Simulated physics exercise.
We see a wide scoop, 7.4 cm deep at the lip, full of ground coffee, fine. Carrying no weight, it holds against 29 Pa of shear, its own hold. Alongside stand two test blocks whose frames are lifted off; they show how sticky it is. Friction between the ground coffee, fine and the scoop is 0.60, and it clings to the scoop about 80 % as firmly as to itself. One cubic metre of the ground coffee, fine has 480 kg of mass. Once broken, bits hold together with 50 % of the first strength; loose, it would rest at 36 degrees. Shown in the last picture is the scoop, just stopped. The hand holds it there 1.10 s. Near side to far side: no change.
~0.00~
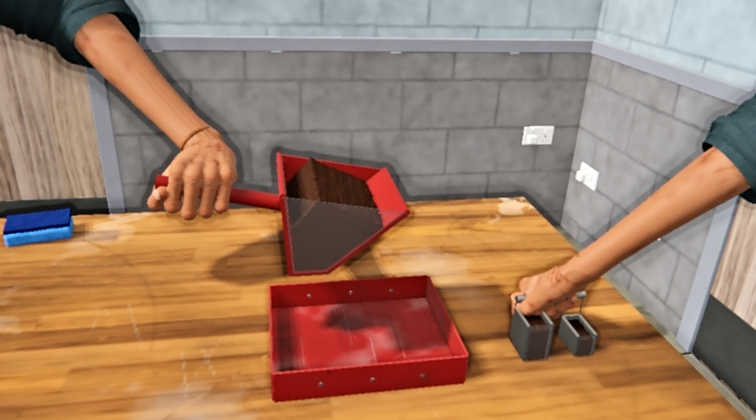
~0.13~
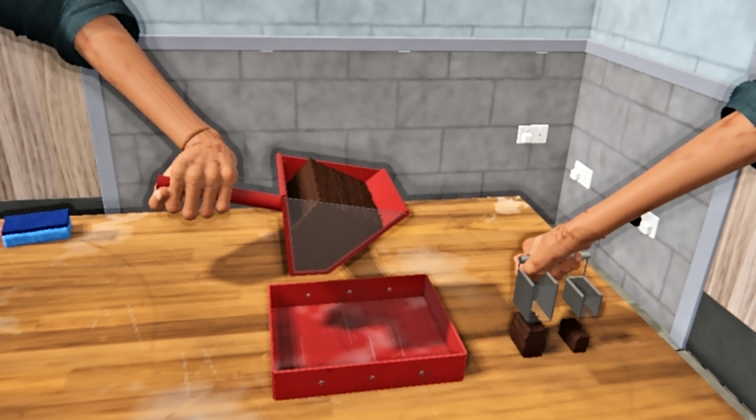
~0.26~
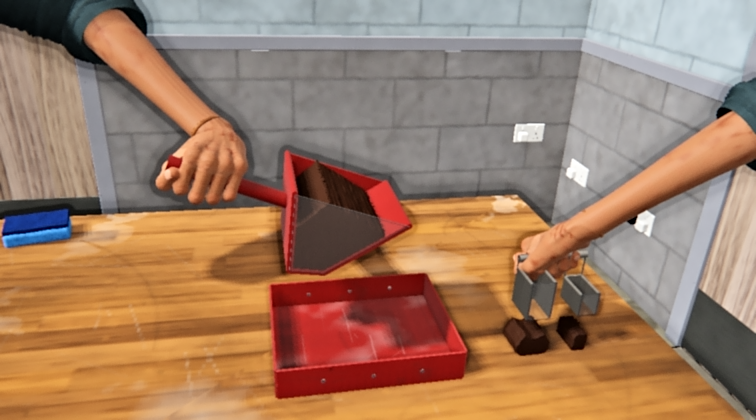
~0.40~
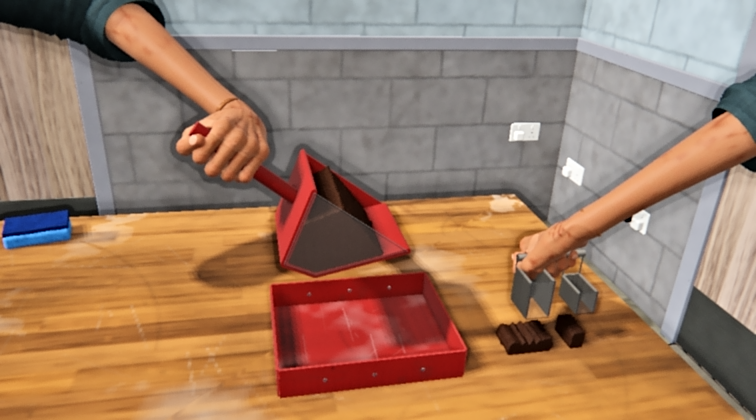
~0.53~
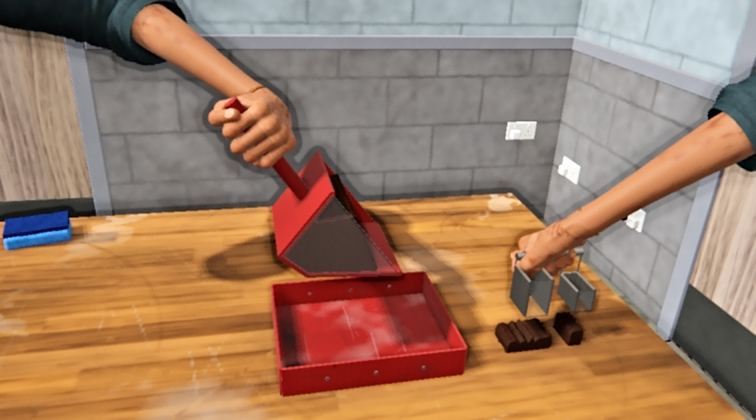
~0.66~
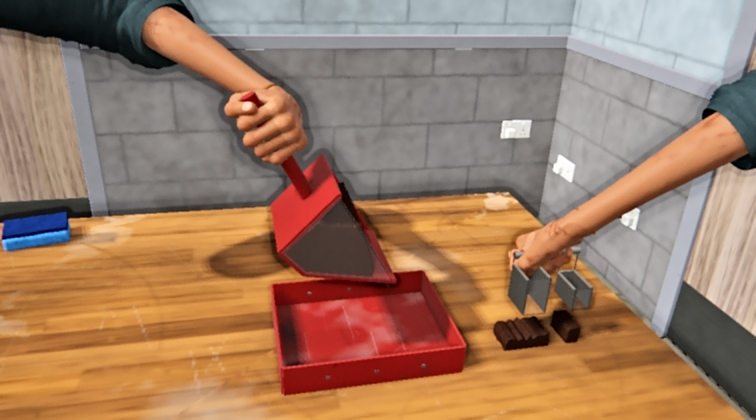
Red scoop of dark brown grounds tilting steeply above a red tray, as small moulds lift and the left block slumps and cracks.
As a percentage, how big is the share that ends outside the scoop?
About 10 per cent.
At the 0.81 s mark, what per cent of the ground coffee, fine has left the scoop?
Share at that time: About 0 %.
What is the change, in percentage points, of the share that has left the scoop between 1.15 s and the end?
Around 2 % of the whole, give or take.
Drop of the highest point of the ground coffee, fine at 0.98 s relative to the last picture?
Some 0.5 cm.
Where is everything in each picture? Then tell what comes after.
In the first picture, lip at (406, 211), tilt 0 degrees; highest point of the ground coffee, fine at (321, 201); test blocks 5.3 cm, 2.9 cm high (left to right).
In the second picture, lip at (405, 211), tilt 0 degrees; highest point of the ground coffee, fine at (322, 201); test blocks 4.9 cm, 2.9 cm high (left to right).
In the third picture, lip at (409, 224), tilt 9 degrees; highest point of the ground coffee, fine at (331, 203); test blocks 3.6 cm, 2.9 cm high (left to right).
In the fourth picture, lip at (408, 249), tilt 26 degrees; highest point of the ground coffee, fine at (339, 210); test blocks 2.4 cm, 2.9 cm high (left to right).
In the fifth picture, lip at (400, 271), tilt 42 degrees; highest point of the ground coffee, fine at (354, 218); test blocks 2.4 cm, 2.9 cm high (left to right).
In the sixth picture, lip at (395, 279), tilt 49 degrees; highest point of the ground coffee, fine at (324, 225); test blocks 2.4 cm, 2.9 cm high (left to right).
By 0.81 s, the scoop is at 49 degrees and 0 % has left it.
By 0.98 s, the scoop is at 49 degrees and 1 % has left it.
By 1.15 s, the scoop is at 49 degrees and 7 % has left it.
By 1.32 s, the scoop is at 49 degrees and 9 % has left it.
By 1.65 s, at the end, the scoop is at 49 degrees and 10 % has left it.
